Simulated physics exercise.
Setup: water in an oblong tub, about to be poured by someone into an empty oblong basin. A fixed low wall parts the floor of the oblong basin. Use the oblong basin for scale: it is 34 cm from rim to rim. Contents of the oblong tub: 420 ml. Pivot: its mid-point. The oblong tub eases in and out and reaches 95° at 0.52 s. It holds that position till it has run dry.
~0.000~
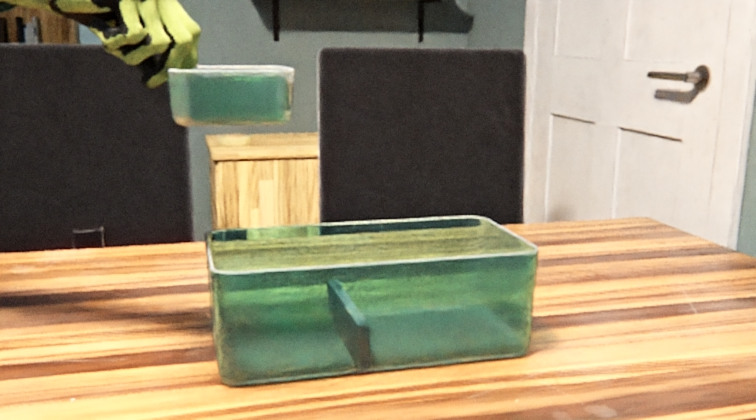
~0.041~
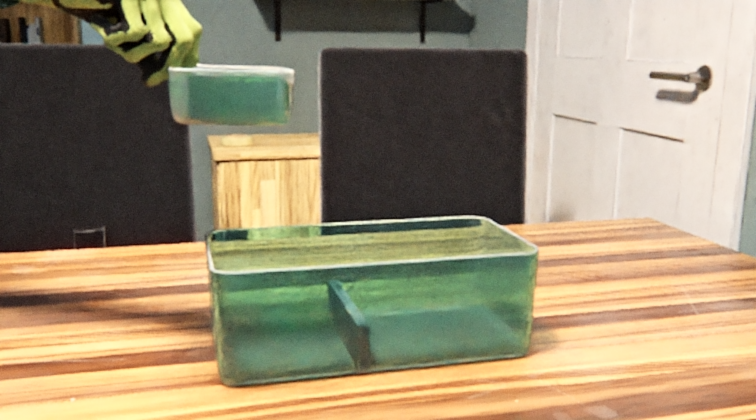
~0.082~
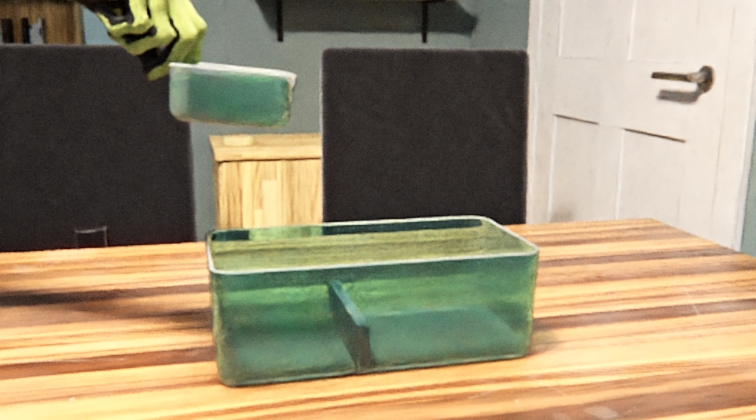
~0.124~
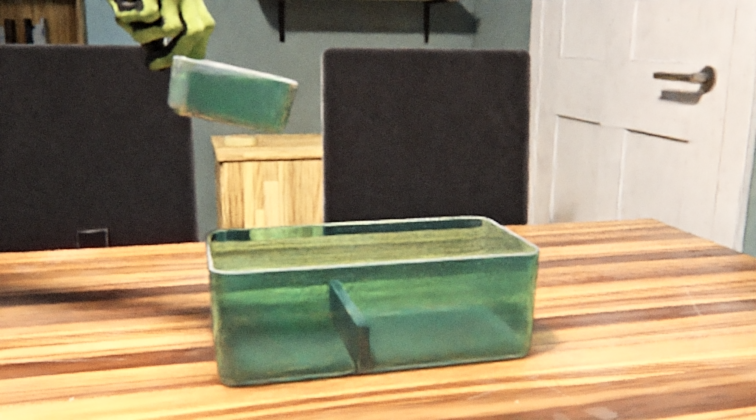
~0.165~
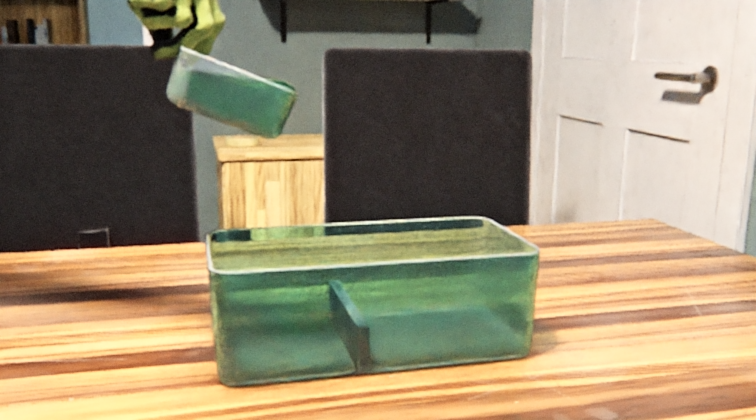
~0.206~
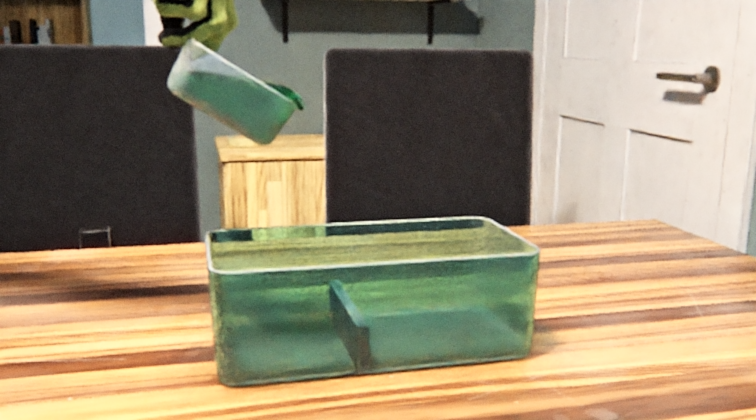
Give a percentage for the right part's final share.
My figure is 60 %.
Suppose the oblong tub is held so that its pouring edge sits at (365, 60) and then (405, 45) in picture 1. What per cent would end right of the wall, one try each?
The first try gives 90 percent and the second 90 percent.
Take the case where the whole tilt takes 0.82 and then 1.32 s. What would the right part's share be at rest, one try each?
Try 1: Approx. 65 %; try 2: Approx. 65 %.
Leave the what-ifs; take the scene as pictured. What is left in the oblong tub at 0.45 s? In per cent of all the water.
Still held: Roughly 12 % of the total.
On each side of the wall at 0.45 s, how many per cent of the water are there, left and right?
Lab note: Left near 9, right near 22.
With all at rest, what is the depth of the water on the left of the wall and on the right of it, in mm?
About 8 mm left, about 8 mm right.
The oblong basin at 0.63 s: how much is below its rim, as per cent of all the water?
Some 92 percent of the total.
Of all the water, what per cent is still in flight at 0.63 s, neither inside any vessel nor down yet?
Near 5 percent.
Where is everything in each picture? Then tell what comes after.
The first frame shows tilt 0°; pouring edge (288, 71); surface from (172, 77) to (285, 76); the oblong basin's rim runs from (209, 252) to (510, 234); the wall's top is at (347, 302).
The second frame shows tilt 1°; pouring edge (289, 72); surface from (172, 76) to (286, 77).
The third frame shows tilt 6°; pouring edge (290, 76); surface from (173, 74) to (287, 79).
The fourth frame shows tilt 13°; pouring edge (292, 84); surface from (174, 72) to (289, 81).
The fifth frame shows tilt 22°; pouring edge (292, 93); surface from (174, 73) to (292, 88); 2 per cent is over the edge.
The sixth frame shows tilt 32°; pouring edge (291, 104); surface from (174, 72) to (281, 89); 8 per cent is over the edge.
After 0.45 s the tilt is 91° and 12 per cent is still to pour, 9 is left of the wall and 23 right of it.
After 0.63 s the tilt is 95° and 3 per cent is still to pour, 31 is left of the wall and 61 right of it.
After 0.82 s the tilt is 95° and 1 per cent is still to pour, 36 is left of the wall and 60 right of it.
After 1.02 s the tilt is 95° and 0 per cent is still to pour, 38 is left of the wall and 60 right of it.
In the end 38 per cent lies left of the wall, 60 right of it and 1 outside.
